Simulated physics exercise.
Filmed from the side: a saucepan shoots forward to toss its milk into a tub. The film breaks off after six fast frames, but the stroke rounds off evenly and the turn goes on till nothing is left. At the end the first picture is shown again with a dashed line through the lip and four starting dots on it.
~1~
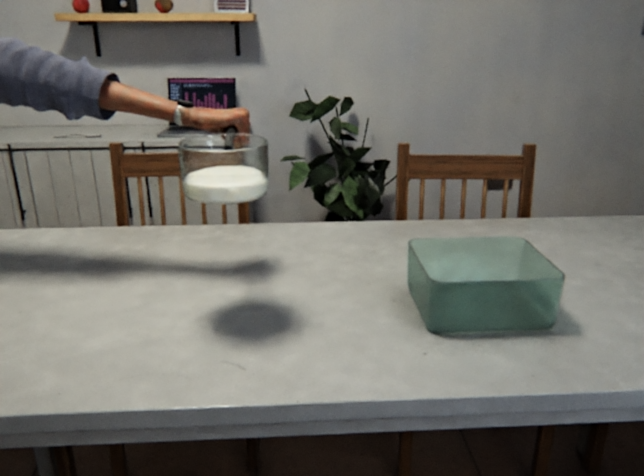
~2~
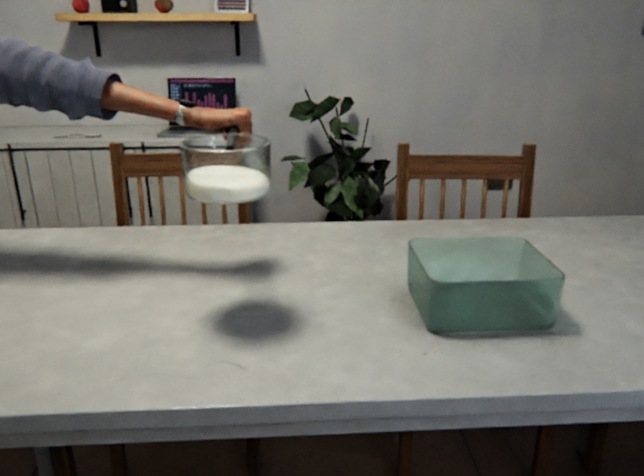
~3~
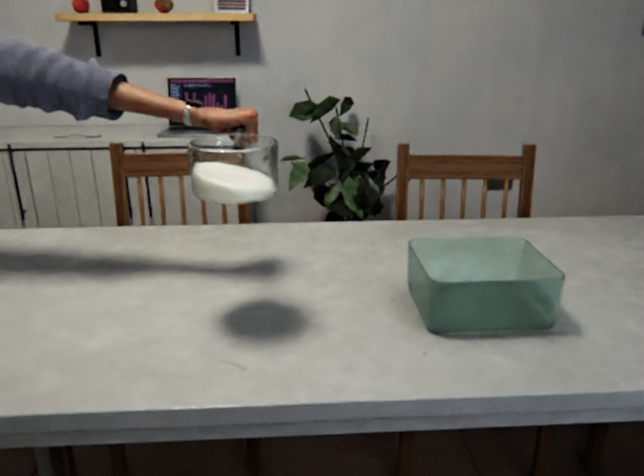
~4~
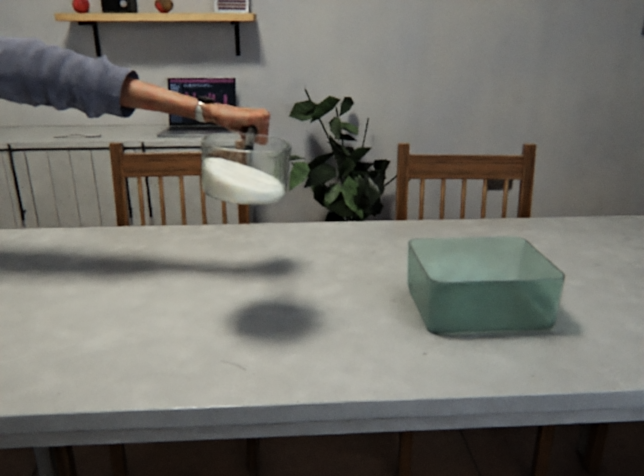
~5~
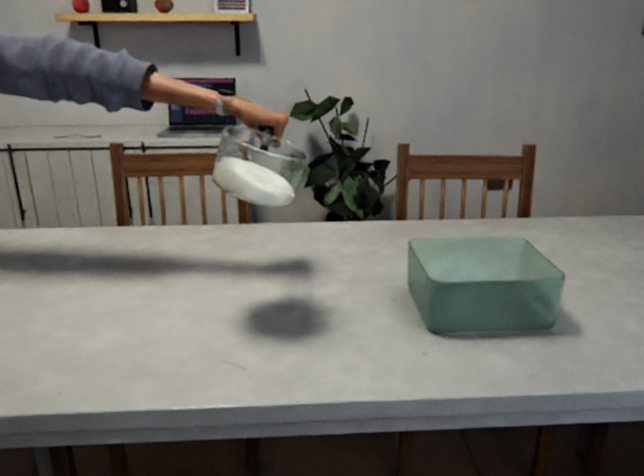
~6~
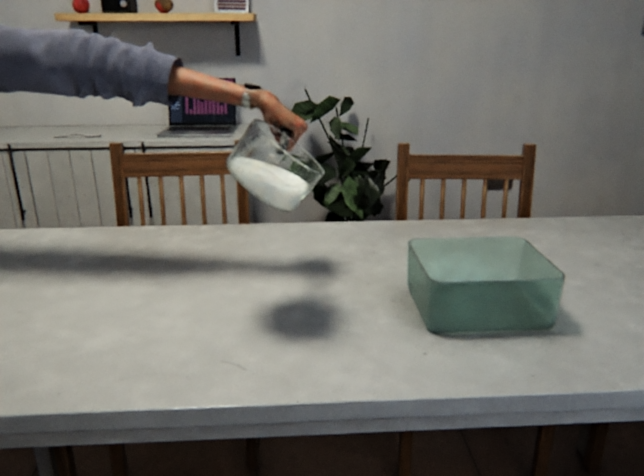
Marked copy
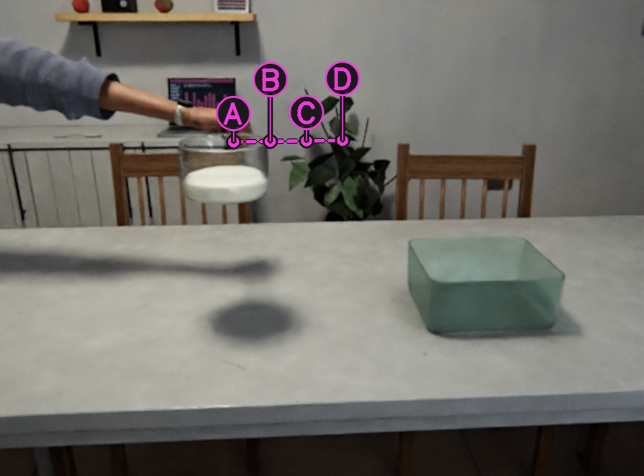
The video shows a hand holding a clear glass container of white liquid above a pale table, moving it to the right while tilting it progressively to the right, with a green translucent tub standing still on the table.
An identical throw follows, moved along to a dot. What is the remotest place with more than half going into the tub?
It is C.
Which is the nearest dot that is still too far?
That is dot B.
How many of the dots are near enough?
Two of the four.
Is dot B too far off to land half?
Yes.
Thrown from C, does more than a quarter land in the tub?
Yes, it does.
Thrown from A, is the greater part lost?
Yes.
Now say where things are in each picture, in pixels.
The first picture shows upright, lip at (266, 141); tub from (426, 330) to (553, 326); nothing has left yet.
The second picture shows upright, lip at (268, 141); nothing has left yet.
The third picture shows upright, lip at (276, 141); nothing has left yet.
The fourth picture shows tipped about 6°, lip at (289, 145); nothing has left yet.
The fifth picture shows tipped about 19°, lip at (307, 156); nothing has left yet.
The sixth picture shows tipped about 38°, lip at (323, 171); nothing has left yet.
On the marked copy, A at (233, 141); B at (270, 141); C at (306, 140); D at (342, 140).
With A, about 0 % lands in the tub, 99 % falls short.
With B, about 13 % lands in the tub, 83 % falls short and 3 % goes beside or beyond.
With C, about 67 % lands in the tub, 15 % falls short and 18 % goes beside or beyond.
With D, about 72 % lands in the tub, 5 % falls short and 23 % goes beside or beyond.
